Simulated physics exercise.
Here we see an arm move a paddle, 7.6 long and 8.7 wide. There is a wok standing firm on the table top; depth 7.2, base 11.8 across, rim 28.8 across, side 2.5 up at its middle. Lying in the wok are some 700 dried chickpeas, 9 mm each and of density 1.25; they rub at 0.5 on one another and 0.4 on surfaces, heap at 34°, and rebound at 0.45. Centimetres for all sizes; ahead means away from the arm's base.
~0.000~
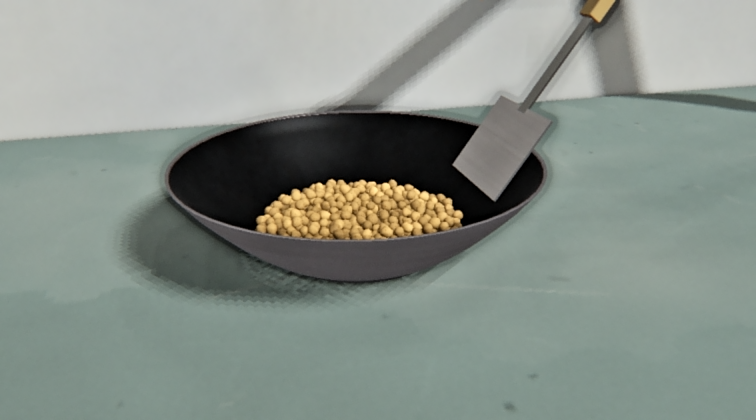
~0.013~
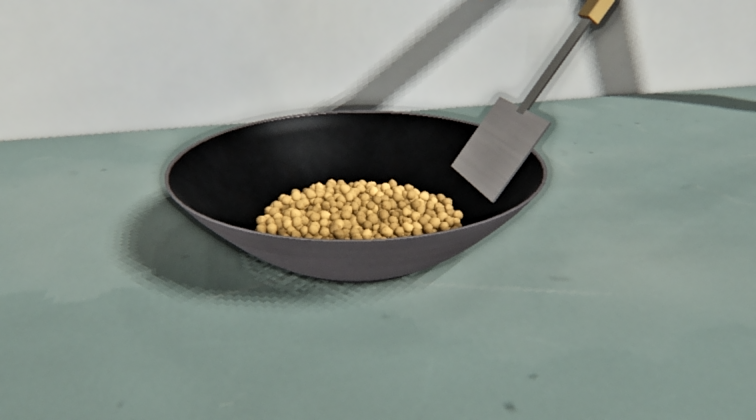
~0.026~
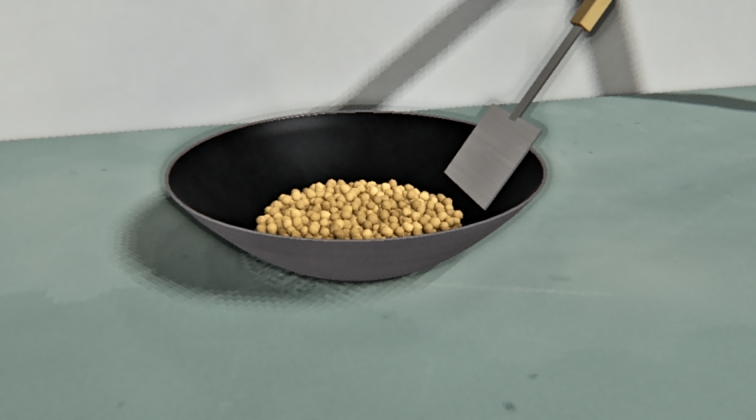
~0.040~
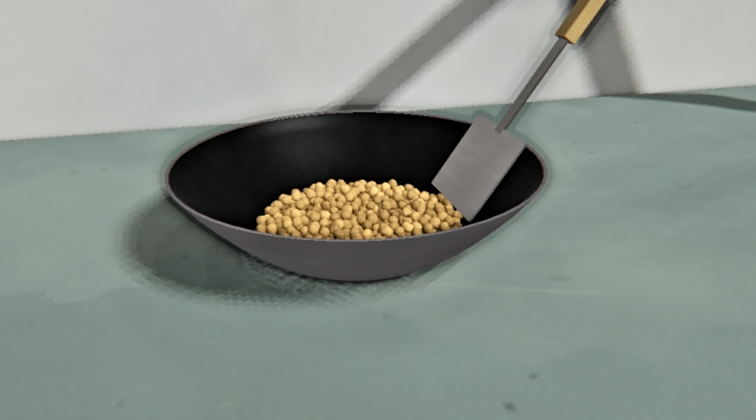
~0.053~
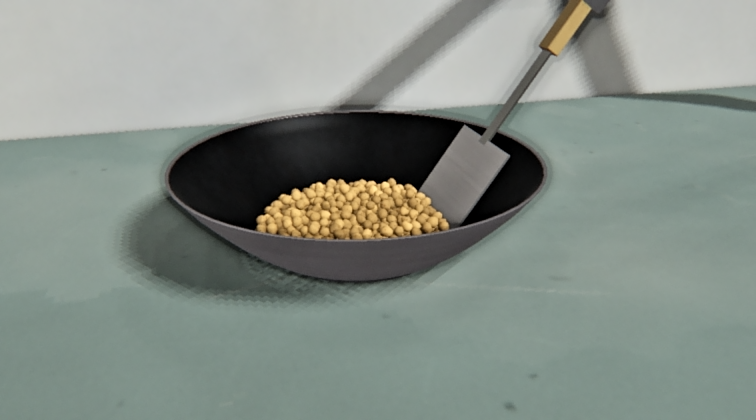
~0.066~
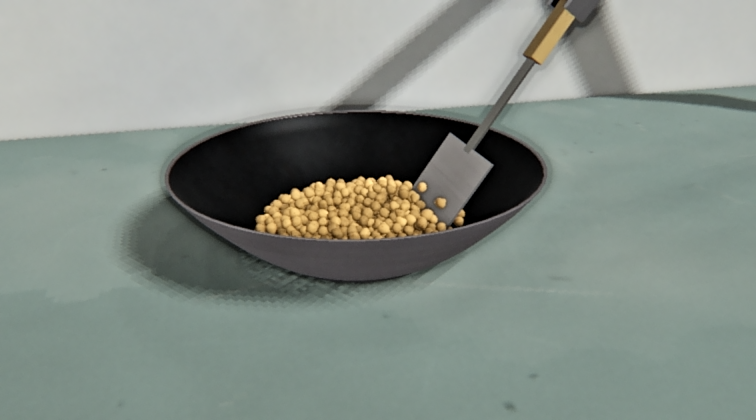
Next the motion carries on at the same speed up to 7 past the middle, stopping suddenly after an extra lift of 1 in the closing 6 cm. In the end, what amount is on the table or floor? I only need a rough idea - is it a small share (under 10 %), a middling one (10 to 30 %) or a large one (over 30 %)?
A middling one, 10 to 30 %.
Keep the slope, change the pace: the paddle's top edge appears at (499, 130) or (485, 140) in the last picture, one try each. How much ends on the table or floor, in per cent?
First try about 0 %, second try about 0 %.
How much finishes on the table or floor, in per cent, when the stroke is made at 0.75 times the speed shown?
About 0 per cent.
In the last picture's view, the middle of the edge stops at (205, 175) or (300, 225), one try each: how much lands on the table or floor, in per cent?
About 45 and 0 per cent.
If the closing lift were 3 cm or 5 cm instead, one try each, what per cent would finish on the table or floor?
20 and 20 per cent.
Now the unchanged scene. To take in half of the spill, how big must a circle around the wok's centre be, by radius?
30 cm or so.
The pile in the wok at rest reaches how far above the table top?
Roughly 6.5 centimetres.
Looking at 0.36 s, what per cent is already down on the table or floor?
Fraction noted: Close to 0 per cent.
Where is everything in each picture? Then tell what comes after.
The first frame shows paddle top edge at (525, 107), sloping 55°; upper third of the load around (360, 215), from x 260 to 460, top at y 185; 699 in the wok.
The second frame shows paddle top edge at (524, 109), sloping 55°; upper third of the load around (360, 215), from x 260 to 460, top at y 185.
The third frame shows paddle top edge at (516, 116), sloping 55°; upper third of the load around (360, 215), from x 260 to 460, top at y 185.
The fourth frame shows paddle top edge at (502, 128), sloping 55°; upper third of the load around (360, 215), from x 260 to 460, top at y 185.
The fifth frame shows paddle top edge at (486, 139), sloping 55°; upper third of the load around (361, 215), from x 260 to 455, top at y 185.
The sixth frame shows paddle top edge at (470, 148), sloping 55°; upper third of the load around (365, 211), from x 260 to 460, top at y 180; 699 in the wok.
By 0.11 s, sloping 55°, highest piece 9 above the table; 699 in the wok.
By 0.14 s, sloping 55°, highest piece 12 above the table; 699 in the wok.
By 0.36 s, sloping 55°, highest piece 11 above the table; 589 in the wok, 17 on the table or floor, 93 on the blade or in flight.
By 1.41 s, sloping 55°, highest piece 6 above the table; 588 in the wok, 111 on the table or floor.
Final count, 588 in the wok, 111 on the table or floor. That is 16 % on the table or floor.
